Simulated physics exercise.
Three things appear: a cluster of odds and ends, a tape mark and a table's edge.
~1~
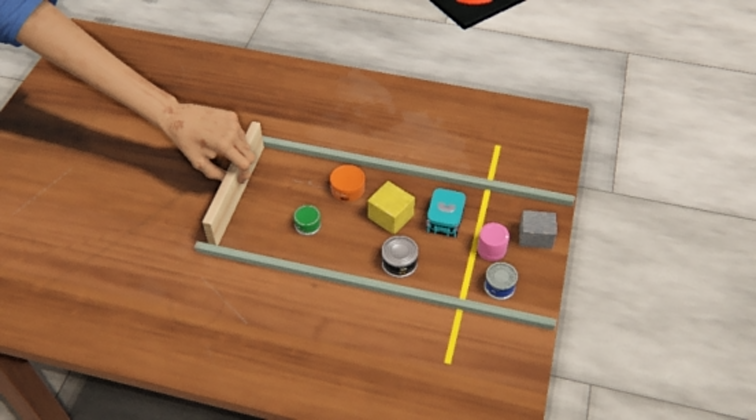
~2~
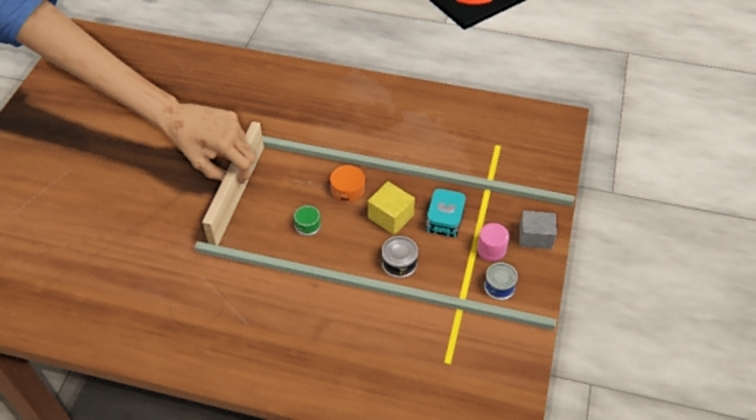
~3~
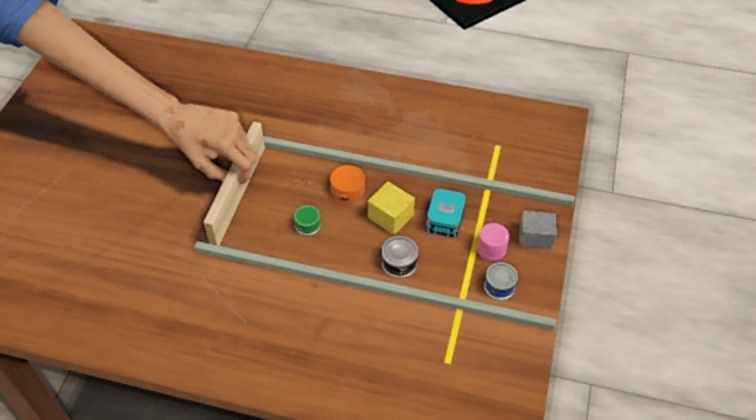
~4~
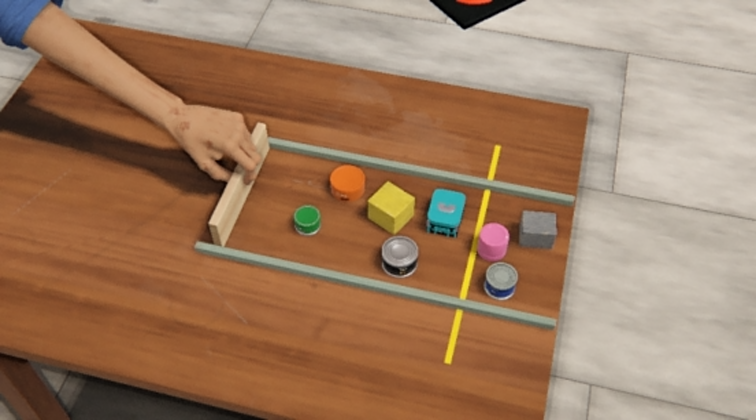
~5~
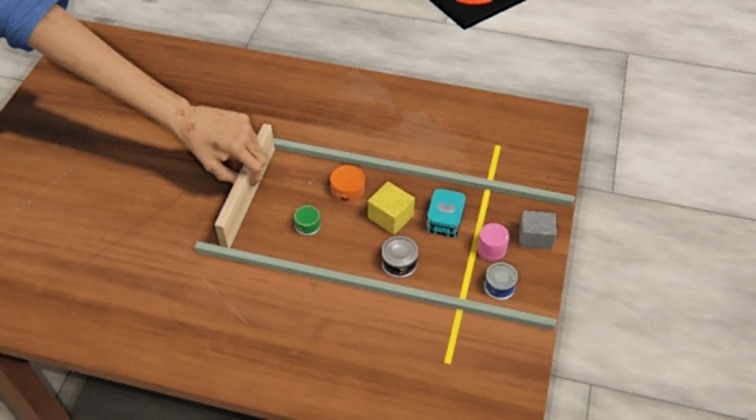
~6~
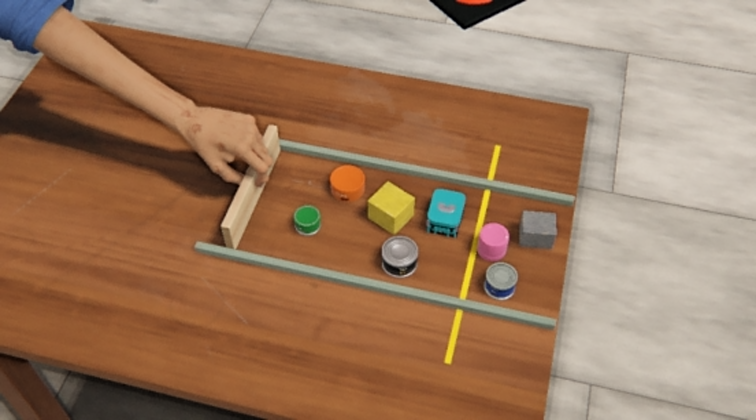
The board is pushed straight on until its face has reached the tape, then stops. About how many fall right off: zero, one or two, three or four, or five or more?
The fallen count comes to none.
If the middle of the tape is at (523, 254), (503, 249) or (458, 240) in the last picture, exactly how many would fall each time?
4, 1, 0.
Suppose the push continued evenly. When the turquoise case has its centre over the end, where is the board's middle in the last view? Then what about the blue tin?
The middle is at (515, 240) when it's the turquoise case, and at (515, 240) when it's the blue tin.
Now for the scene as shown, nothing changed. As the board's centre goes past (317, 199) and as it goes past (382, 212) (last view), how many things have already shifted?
The count is 1 at the first point and 5 at the second.
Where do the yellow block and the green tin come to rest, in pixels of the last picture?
The yellow block comes to rest at (501, 232), and the green tin comes to rest at (485, 258).
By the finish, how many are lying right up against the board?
It ends up touching 4.
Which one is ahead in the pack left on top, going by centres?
Answer: The grey block.
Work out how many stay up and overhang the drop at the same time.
Overhanging ones - 1.
Soon after, none off yet; grey block at rest near (538, 230); blue tin at rest near (501, 281); pink lid at rest near (493, 242).
In the end, the number that fall off is zero.
